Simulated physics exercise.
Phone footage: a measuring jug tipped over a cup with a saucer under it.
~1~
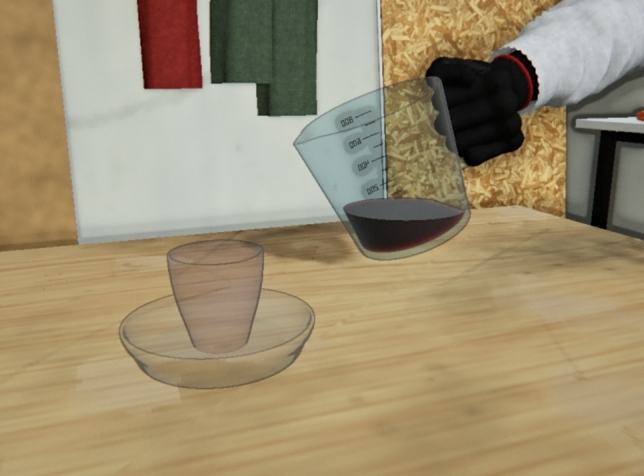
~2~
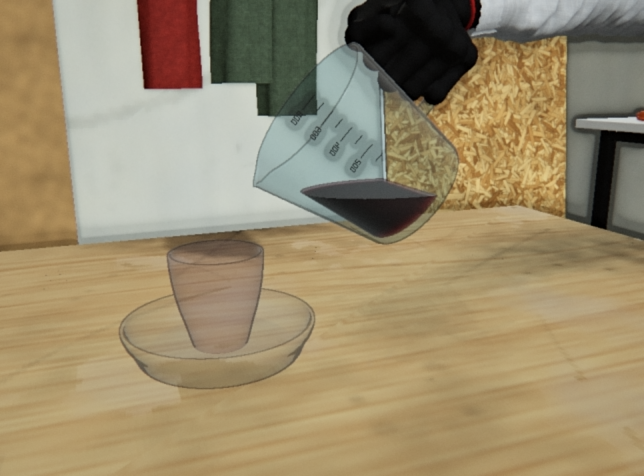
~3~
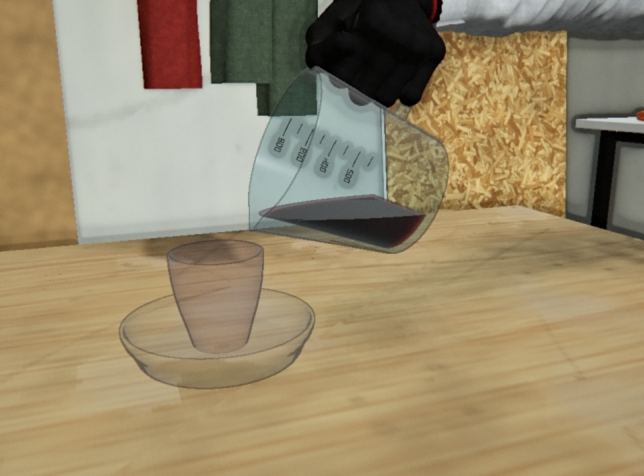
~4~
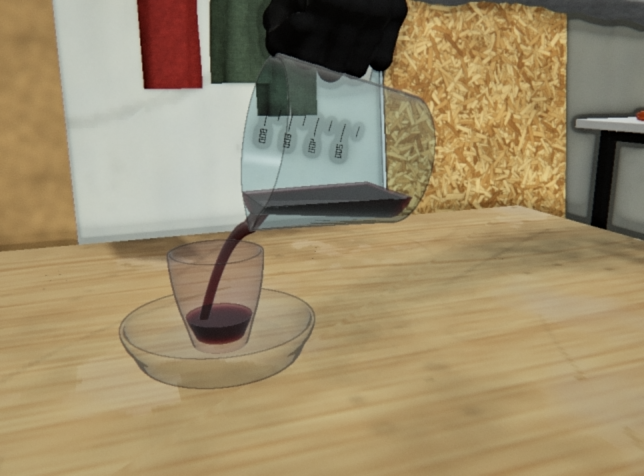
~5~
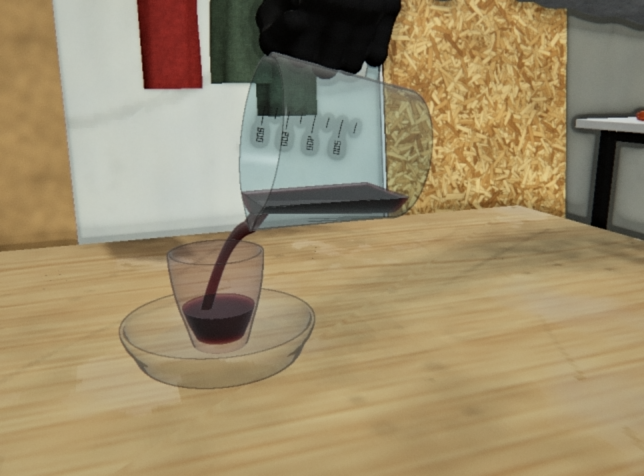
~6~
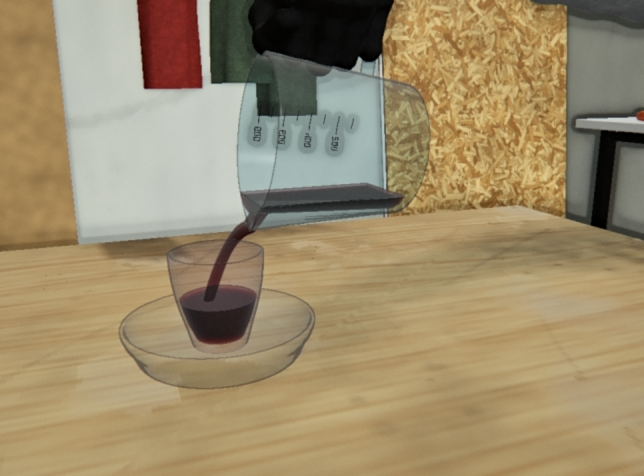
At the start, a black-gloved hand holds a clear measuring jug of dark red liquid to the right of an empty cup on a saucer. The hand moves the jug left and tilts it further toward the cup. A dark red stream then runs from the jug, and the level in the cup rises to about half full.
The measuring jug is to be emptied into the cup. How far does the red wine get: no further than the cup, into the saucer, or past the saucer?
My prediction: No spillage whatsoever.
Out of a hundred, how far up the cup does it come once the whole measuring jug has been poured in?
Around 75 per cent.
Soon after, the cup is about two thirds full; the saucer is dry.
Later, the cup is about three quarters full; the saucer is dry.
In the end, the cup is about three quarters full; the saucer is dry.
